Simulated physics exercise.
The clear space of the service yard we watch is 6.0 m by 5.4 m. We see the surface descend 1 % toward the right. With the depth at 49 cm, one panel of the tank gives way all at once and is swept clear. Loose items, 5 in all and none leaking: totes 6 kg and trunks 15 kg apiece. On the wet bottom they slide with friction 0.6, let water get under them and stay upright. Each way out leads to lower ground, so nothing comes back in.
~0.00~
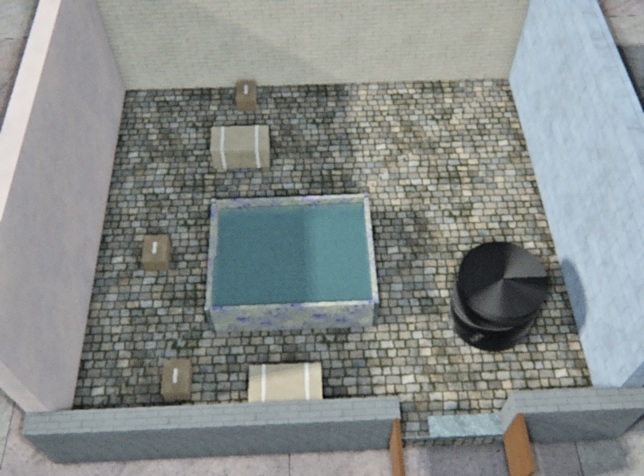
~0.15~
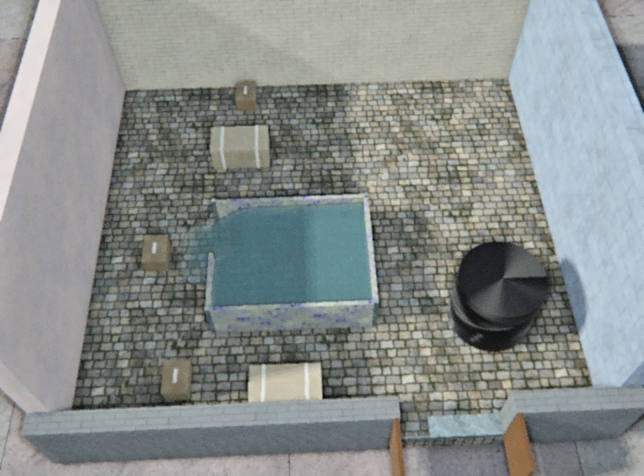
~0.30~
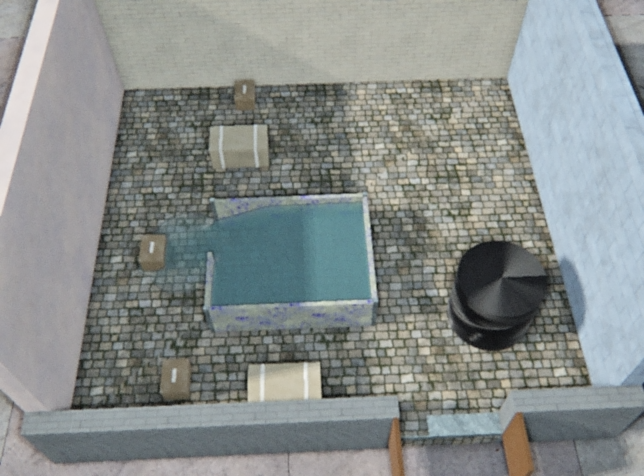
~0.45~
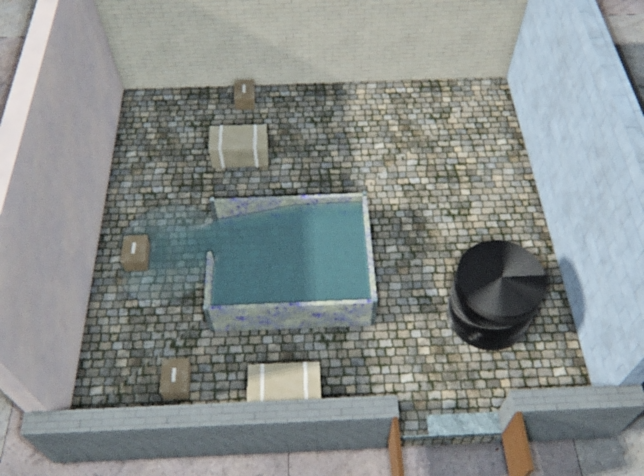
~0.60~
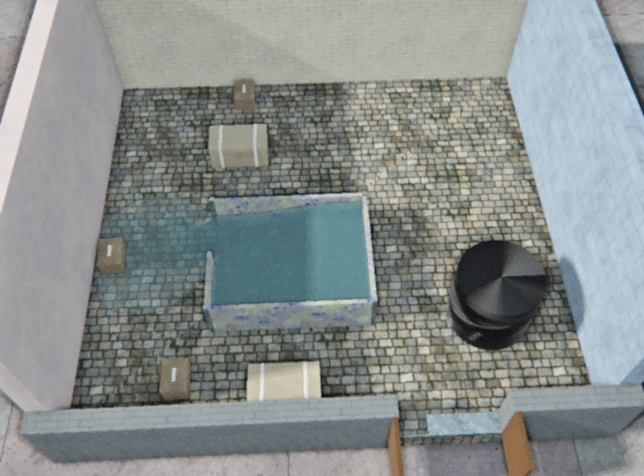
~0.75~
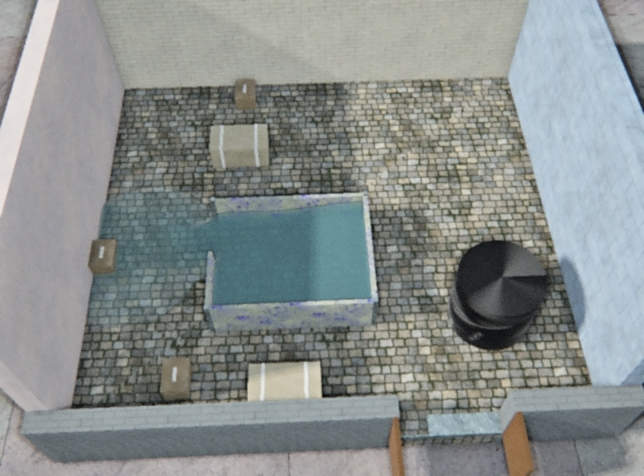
In this clip, a rectangular tank of water in a walled, cobbled yard opens on its left side, and water spreads leftward across the paving, pushing a small brown box toward the left wall while the other objects stay put.
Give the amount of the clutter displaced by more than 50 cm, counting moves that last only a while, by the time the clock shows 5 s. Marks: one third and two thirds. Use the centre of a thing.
Answer: The large band.
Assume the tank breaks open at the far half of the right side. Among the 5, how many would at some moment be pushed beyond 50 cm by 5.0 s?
The answer would then be 0.
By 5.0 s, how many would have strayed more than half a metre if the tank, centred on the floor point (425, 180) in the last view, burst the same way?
Then the count would be 3.
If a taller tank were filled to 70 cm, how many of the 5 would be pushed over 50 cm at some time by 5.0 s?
So the tally would be 4.
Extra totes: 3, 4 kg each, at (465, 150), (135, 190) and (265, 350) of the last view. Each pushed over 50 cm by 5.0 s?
Answers in order are does not cross, crosses the line and crosses the line.
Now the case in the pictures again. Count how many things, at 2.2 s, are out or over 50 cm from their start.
I make it 1 by then.
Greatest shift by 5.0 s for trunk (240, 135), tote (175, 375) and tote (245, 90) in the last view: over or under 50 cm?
In order: Not as far, farther and farther.
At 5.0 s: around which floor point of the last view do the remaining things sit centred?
Around (299, 266).
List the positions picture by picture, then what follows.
A tote at (155, 248) rests on the ground; a tote at (246, 90), on the bottom; 2.9 m2 under water; 0 of 5 have shifted, in the first frame.
A tote at (154, 248), on the bottom; a tote at (245, 90), on the bottom; water covers 3.3 m2; 0 of 5 have shifted, in the second frame.
A tote at (152, 248), on the bottom; a tote at (244, 90), on the bottom; water covers 3.7 m2; 0 of 5 have shifted, in the third frame.
A tote at (134, 248), on the bottom, 24 cm from its start; a tote at (244, 89), on the bottom; 4.3 m2 under water; 1 of 5 have shifted, in the fourth frame.
A tote at (109, 251) rests on the ground, 54 cm from its start; a tote at (244, 89), on the bottom; 5.0 m2 under water; 1 of 5 have shifted, in the fifth frame.
A tote at (102, 253) rests on the ground, 65 cm from its start; a tote at (245, 89), on the bottom; 5.5 m2 under water; 1 of 5 have shifted, in the sixth frame.
After 1.1 s 1 of 5 are over 50 cm from their spots; 1 afloat.
After 2.2 s 1 of 5 are over 50 cm from their spots; 1 afloat.
After 3.5 s 3 of 5 are over 50 cm from their spots; 1 afloat.
After 5.0 s 4 of 5 are over 50 cm from their spots, and 4 have been at some point; 2 afloat.
